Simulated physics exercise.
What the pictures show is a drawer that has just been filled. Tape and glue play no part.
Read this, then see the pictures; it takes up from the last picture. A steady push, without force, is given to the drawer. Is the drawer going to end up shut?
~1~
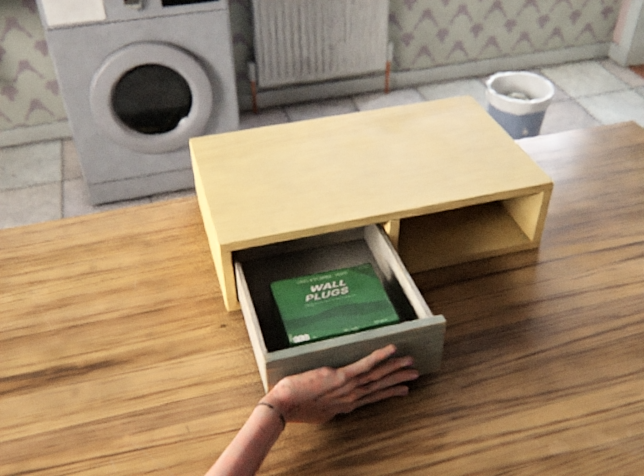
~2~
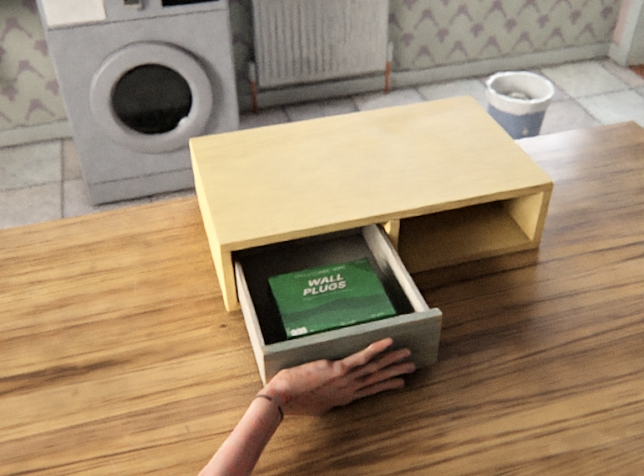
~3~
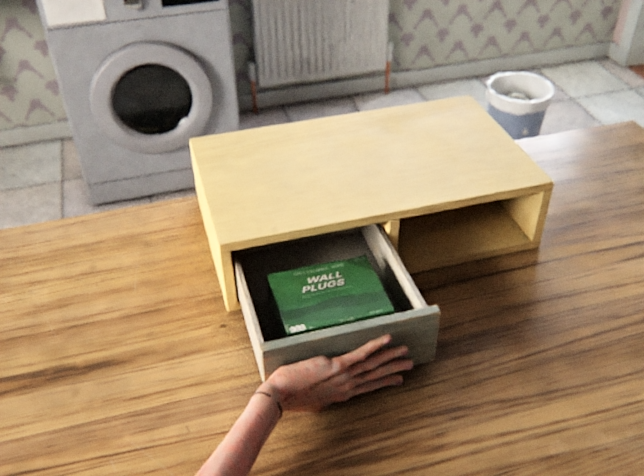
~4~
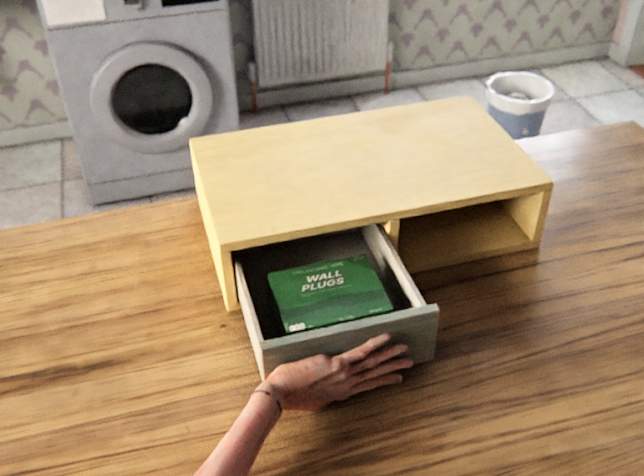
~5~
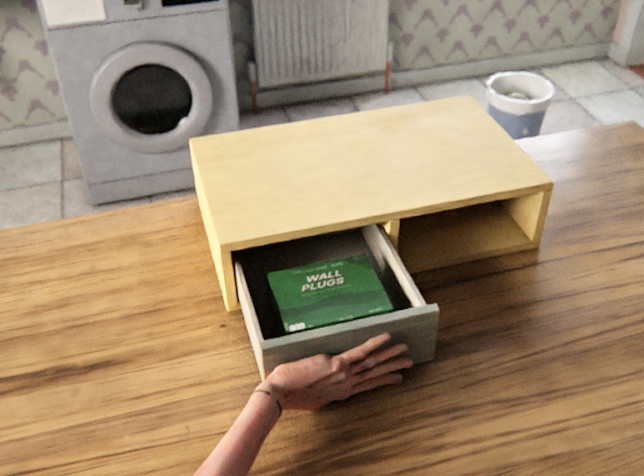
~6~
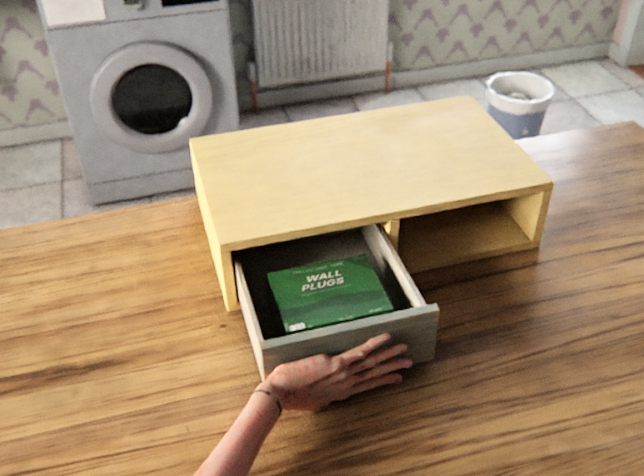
The drawer slides home.
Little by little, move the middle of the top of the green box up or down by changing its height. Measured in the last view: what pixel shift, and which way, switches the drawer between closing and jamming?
About 20 pixels up.
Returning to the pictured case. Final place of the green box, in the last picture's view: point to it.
The middle ends up near (294, 222).
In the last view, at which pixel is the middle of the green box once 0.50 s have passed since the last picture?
I'd look close to pixel (313, 268).
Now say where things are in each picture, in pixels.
In the first picture, drawer (326, 294) wide open; green box (333, 314).
In the second picture, drawer (324, 289) wide open; chest (362, 192).
In the third picture, drawer (323, 286) wide open; green box (329, 305).
In the fourth picture, drawer (322, 285) wide open; chest (362, 192).
In the fifth picture, drawer (322, 285) wide open; green box (328, 303).
In the sixth picture, drawer (322, 285) wide open; chest (362, 192).
Then, 0.50 s after the last picture, drawer about half in.
At rest, the drawer goes all the way in.
